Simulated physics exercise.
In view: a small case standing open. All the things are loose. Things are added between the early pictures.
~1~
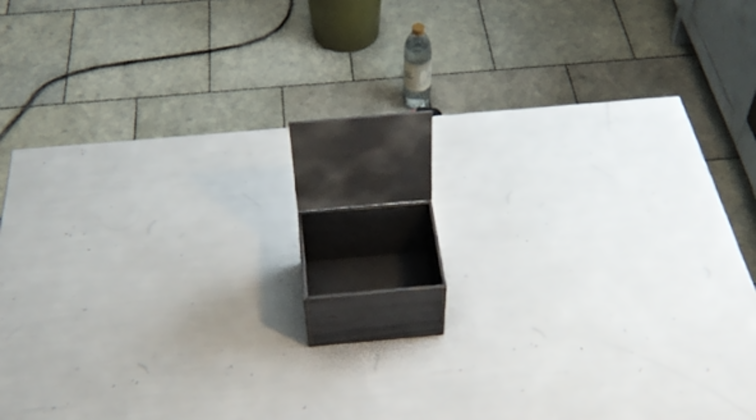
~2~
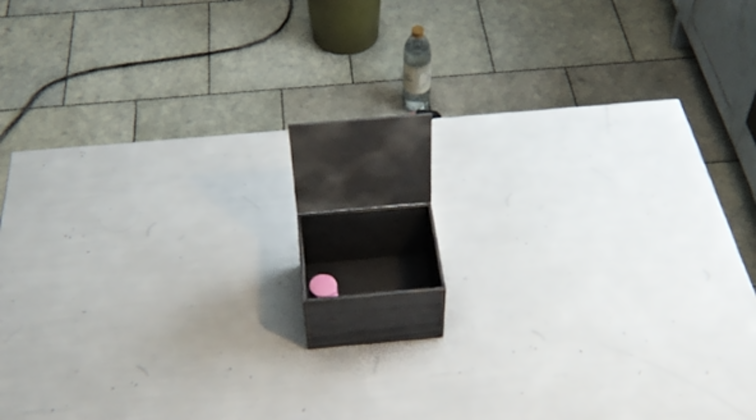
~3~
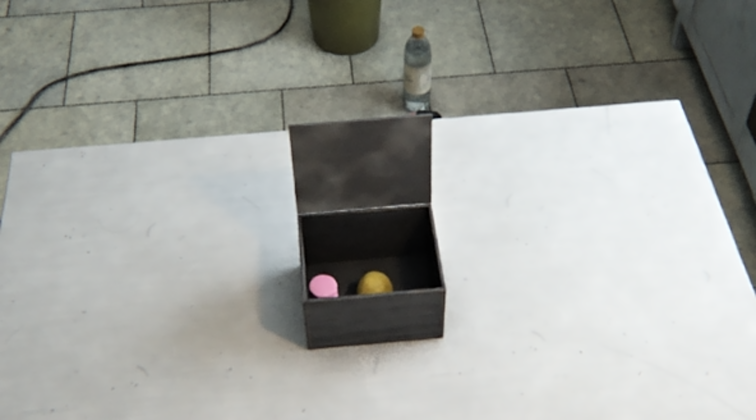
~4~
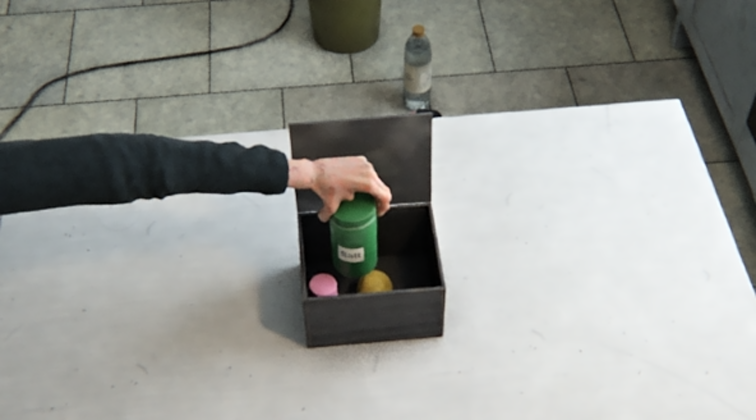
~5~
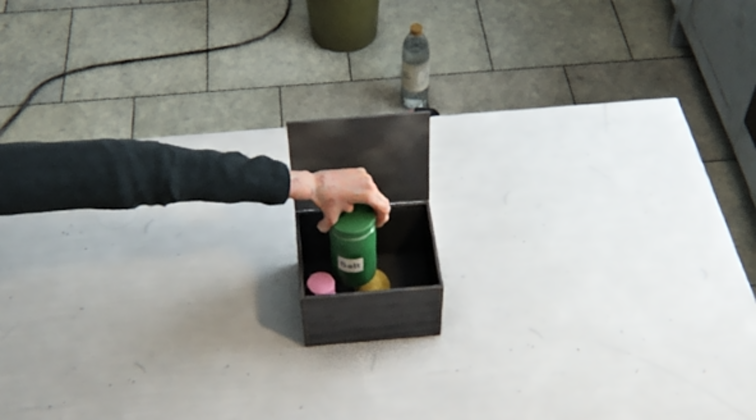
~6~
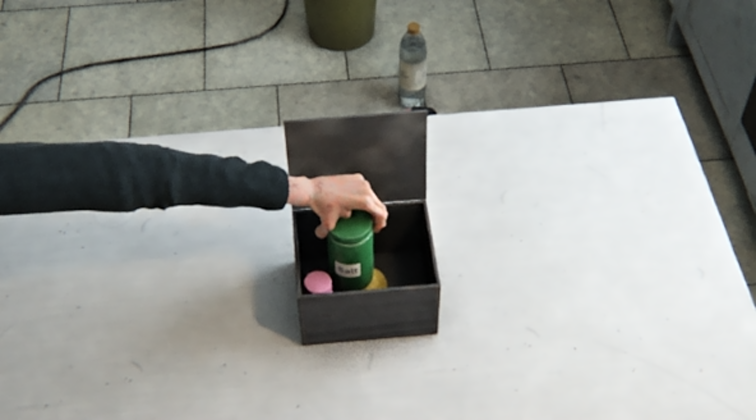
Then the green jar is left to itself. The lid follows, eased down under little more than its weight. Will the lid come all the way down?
In the end the lid sits on the rim.
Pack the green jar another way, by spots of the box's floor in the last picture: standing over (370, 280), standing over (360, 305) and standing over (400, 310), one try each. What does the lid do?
In the first case it stays ajar; in the second case it will not close; in the third case it will not close.
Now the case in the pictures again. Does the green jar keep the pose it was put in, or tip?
It tips.
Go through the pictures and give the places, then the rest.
In the first frame, the last thing is not in view yet.
In the second frame, the last thing is not in view yet.
In the third frame, the last thing is not in view yet.
In the fourth frame, on its way; green jar (354, 233).
In the fifth frame, on its way; green jar (353, 243).
In the sixth frame, put in, still held; green jar (351, 249).
Then, 0.40 s past the last view, green jar rocked 53° from its first pose near (347, 267); yellow lemon displaced about its own width.
Then, 1.40 s past the last view, lid 73° above the rim; green jar on its side near (348, 265); yellow lemon displaced about its own width.
Then, 1.90 s past the last view, lid 21° above the rim; green jar on its side near (348, 265); yellow lemon displaced about its own width.
Finally, lid shut; down or leaning hard in the box, green jar; moved from the start, yellow lemon; pink shaker still in place. Final places as the last picture's camera would see them, green jar near (348, 265).
